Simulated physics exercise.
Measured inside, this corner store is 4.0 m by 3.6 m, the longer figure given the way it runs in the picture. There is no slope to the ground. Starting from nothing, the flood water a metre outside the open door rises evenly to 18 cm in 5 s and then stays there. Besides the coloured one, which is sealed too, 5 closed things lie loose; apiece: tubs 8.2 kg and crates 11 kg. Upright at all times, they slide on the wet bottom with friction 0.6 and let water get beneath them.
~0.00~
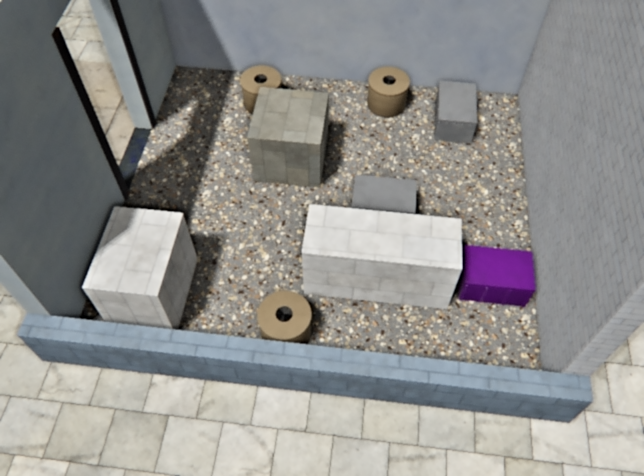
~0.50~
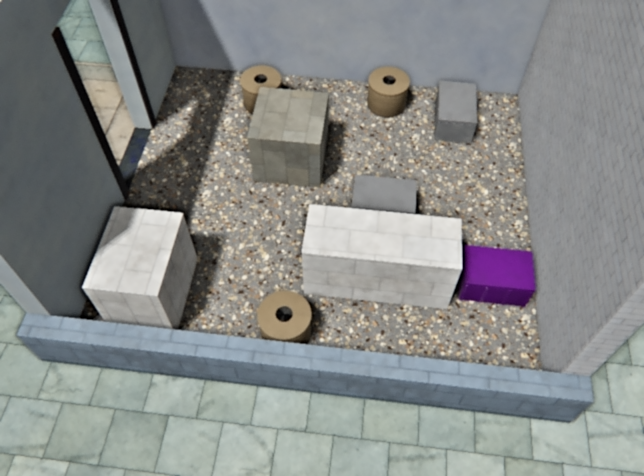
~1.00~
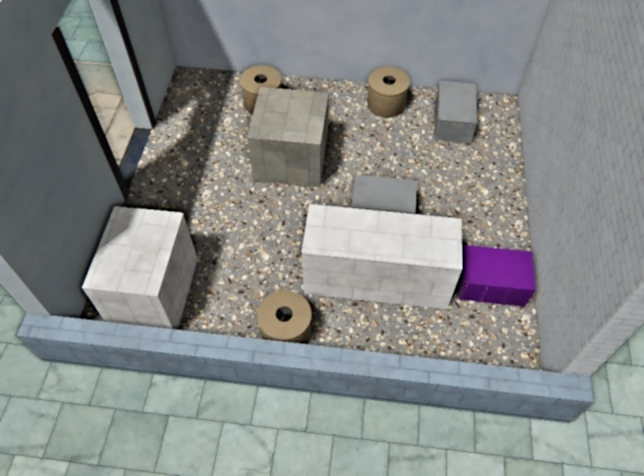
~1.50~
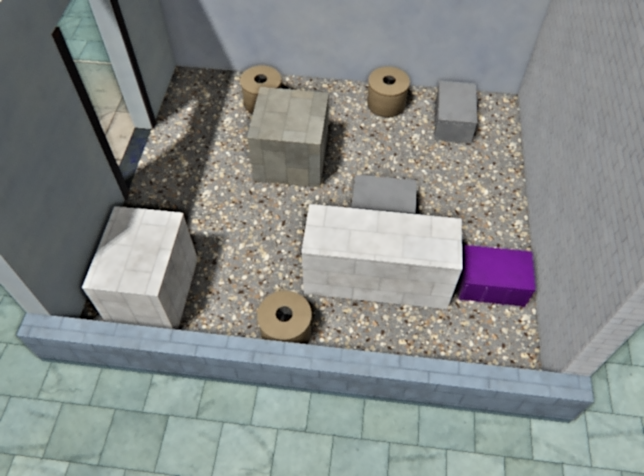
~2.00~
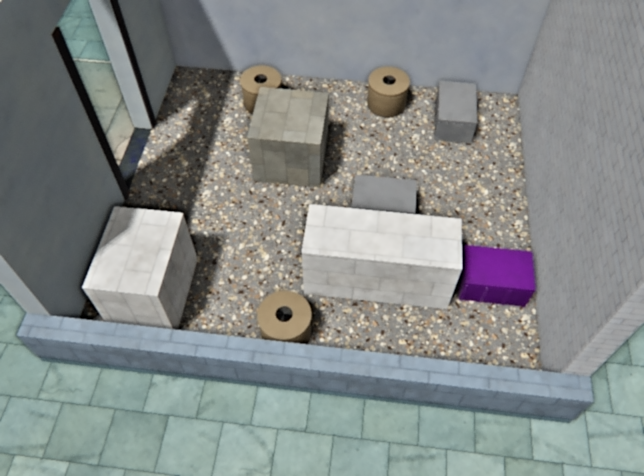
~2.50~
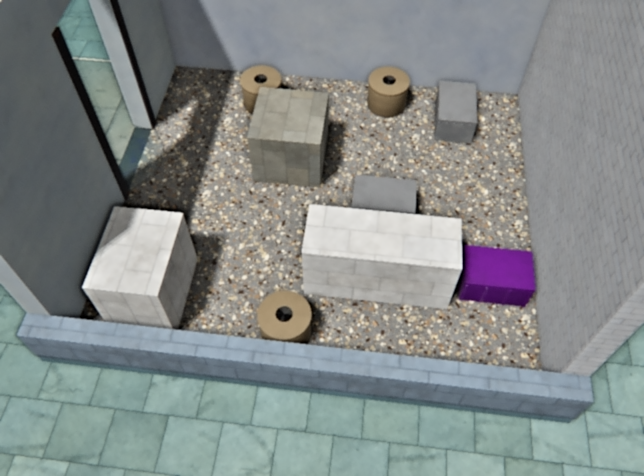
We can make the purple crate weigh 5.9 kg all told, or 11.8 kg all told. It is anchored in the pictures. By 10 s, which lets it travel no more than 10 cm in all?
The heavier one is not even needed.
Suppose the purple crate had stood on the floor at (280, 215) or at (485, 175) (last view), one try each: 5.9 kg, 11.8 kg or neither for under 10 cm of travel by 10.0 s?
In that order: Neither is enough; it takes the larger.
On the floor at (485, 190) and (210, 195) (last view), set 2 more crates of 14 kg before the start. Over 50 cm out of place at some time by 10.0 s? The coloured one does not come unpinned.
First one: Inside the limit; second one: Beyond the limit.
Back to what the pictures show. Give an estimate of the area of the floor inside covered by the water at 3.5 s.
Around 1.5 m2 of it.
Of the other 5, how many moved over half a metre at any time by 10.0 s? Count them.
I count 2 of them.
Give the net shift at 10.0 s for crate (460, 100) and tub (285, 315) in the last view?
First 0 cm, then 80 cm.
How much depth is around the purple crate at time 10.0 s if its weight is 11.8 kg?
Close to 4 cm deep.
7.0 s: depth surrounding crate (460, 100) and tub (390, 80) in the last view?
Depth approx. 1 cm / 3 cm.
After 3.5 s the purple crate would be 0 cm from its start with 5.9 kg and 0 cm from its start with 11.8 kg; 0 cm of water round it then.
After 4.5 s the purple crate would be 0 cm from its start with 5.9 kg and 0 cm from its start with 11.8 kg; 0 cm of water round it then.
After 7.0 s the purple crate would be 0 cm from its start with 5.9 kg and 0 cm from its start with 11.8 kg; 1 cm of water round it then.
After 10.0 s the purple crate would be 0 cm from its start with 5.9 kg and 0 cm from its start with 11.8 kg; 4 cm of water round it then.
